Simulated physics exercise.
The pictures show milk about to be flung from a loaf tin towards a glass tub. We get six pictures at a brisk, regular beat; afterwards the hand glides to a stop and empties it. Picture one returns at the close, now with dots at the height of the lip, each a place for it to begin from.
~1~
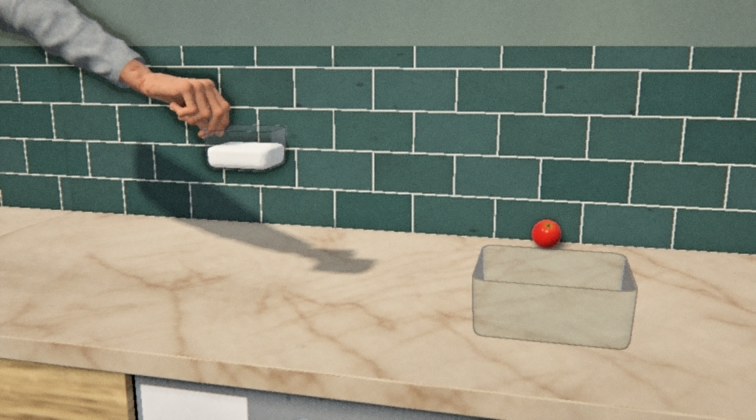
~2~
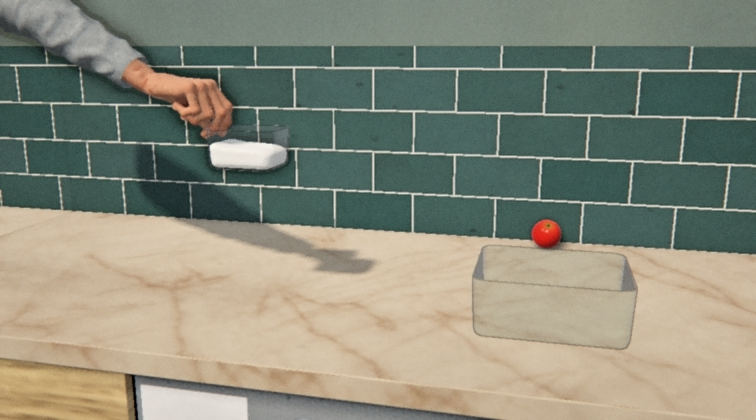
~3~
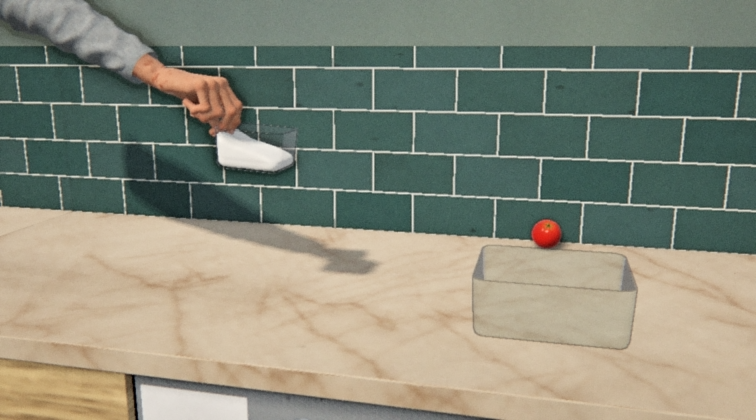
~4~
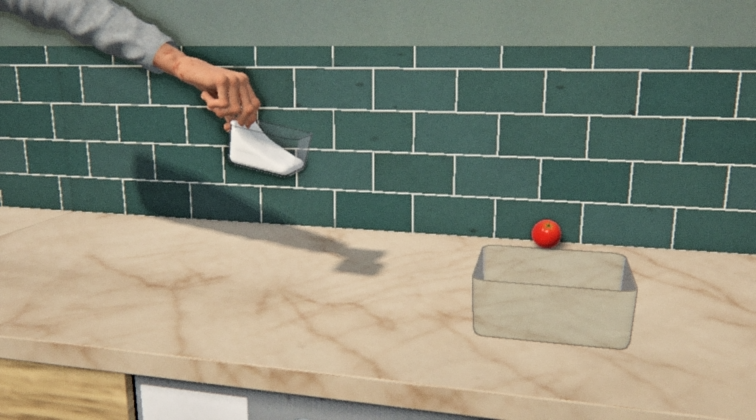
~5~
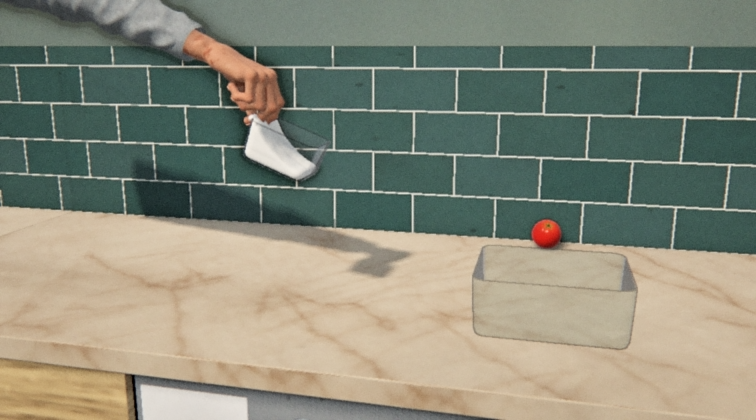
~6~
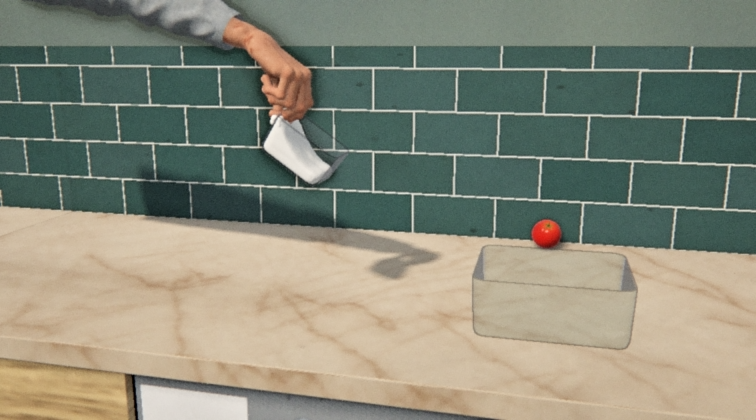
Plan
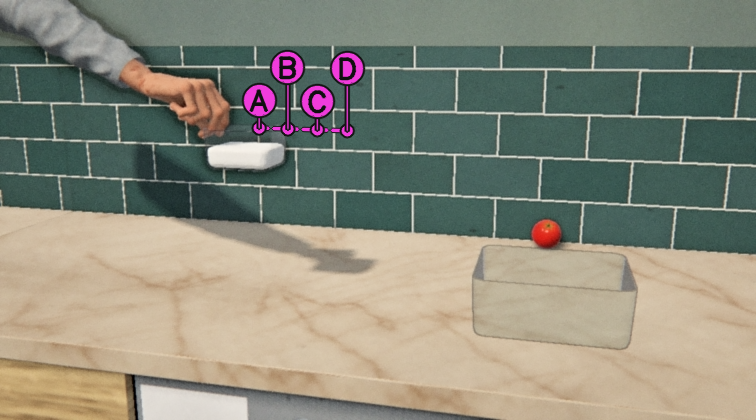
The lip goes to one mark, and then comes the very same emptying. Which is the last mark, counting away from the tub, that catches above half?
That is place A.
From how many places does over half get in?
All of the four.
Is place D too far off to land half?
No.
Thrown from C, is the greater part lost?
No.
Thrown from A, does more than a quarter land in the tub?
Yes, it does.
In magenta, A at (259, 128); B at (287, 129); C at (317, 129); D at (347, 130).
Choosing A, about 66 % lands in the tub, 19 % falls short and 14 % goes beside or beyond.
Choosing B, about 77 % lands in the tub, 15 % falls short and 9 % goes beside or beyond.
Choosing C, about 87 % lands in the tub, 9 % falls short and 5 % goes beside or beyond.
Choosing D, about 75 % lands in the tub, 4 % falls short and 21 % goes beside or beyond.
